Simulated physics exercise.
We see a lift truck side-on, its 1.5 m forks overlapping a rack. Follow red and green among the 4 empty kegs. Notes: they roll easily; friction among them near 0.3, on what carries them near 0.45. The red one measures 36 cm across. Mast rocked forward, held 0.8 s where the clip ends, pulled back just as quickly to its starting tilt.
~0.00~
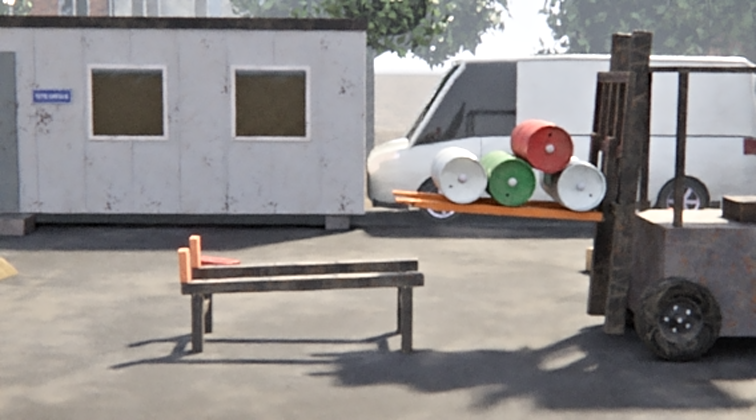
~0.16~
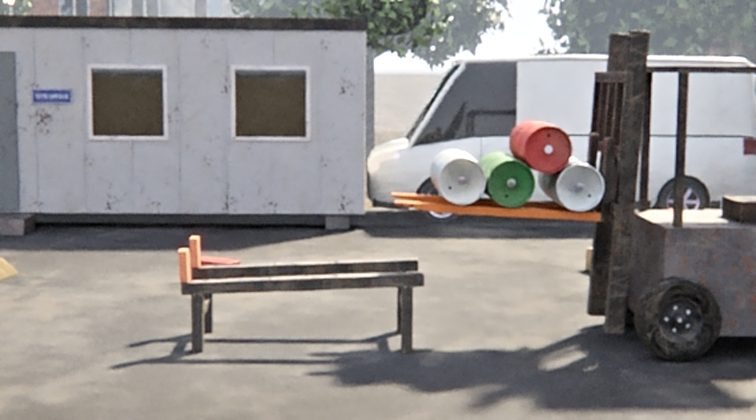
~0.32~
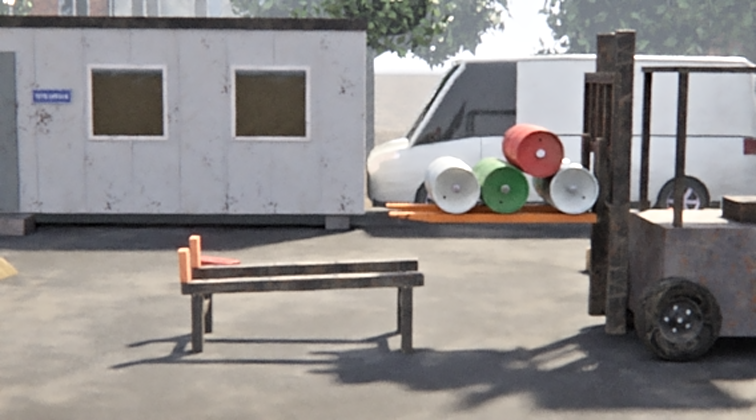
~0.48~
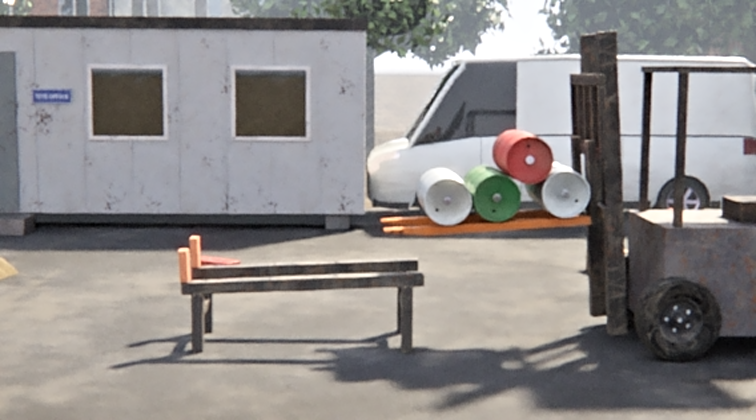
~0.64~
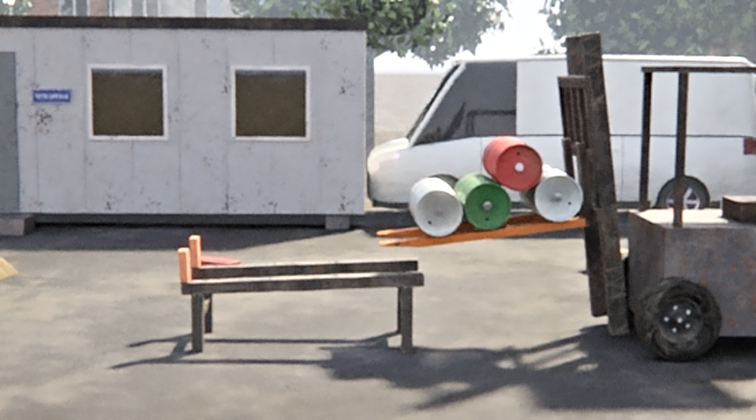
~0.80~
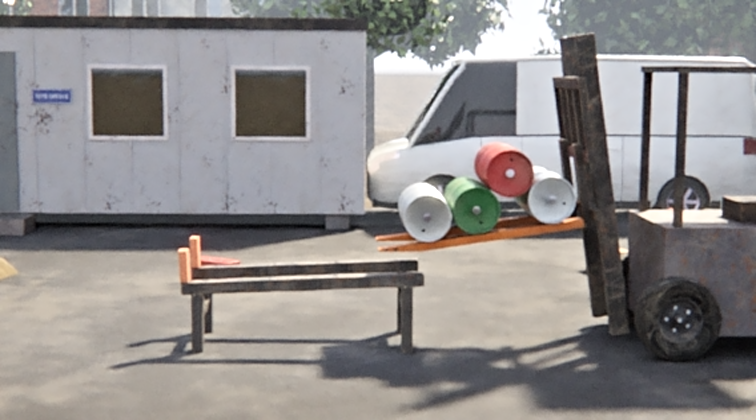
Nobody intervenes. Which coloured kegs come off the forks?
The red one comes off, while the green one comes off.
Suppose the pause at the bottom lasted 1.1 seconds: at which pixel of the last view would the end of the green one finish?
I'd put it somewhere near (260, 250).
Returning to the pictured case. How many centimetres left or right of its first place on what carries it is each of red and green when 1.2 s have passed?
By then red is 25 left of its start, and green is 40 left of its start.
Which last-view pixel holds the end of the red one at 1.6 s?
Roughly at (466, 213).
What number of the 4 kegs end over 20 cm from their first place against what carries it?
The count is 4.
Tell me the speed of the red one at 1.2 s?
Its speed is roughly 0.3 m/s.
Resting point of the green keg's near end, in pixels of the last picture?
Roughly (262, 255).
Then, 1.2 s in, red is on the forks, 80 cm from the tips, rolling left; green is on the forks, 45 cm from the tips, rolling left; 0 off the forks so far.
Then, 1.6 s in, red is on the forks, 65 cm from the tips, rolling left; green is on the forks, 5 cm from the tips, rolling left; 1 off the forks so far.
Then, 2.1 s in, red is on the forks, 20 cm from the tips, rolling left; green is on the rack, 90 cm from the rack's far end, rolling left; 2 off the forks so far.
Then, 2.6 s in, red is on the rack, 145 cm from the rack's far end, rolling left; green is on the rack, 60 cm from the rack's far end; 3 off the forks so far.
In the end (7.7 s), red is on the rack, 95 cm from the rack's far end; green is on the rack, 60 cm from the rack's far end; 4 off the forks so far.
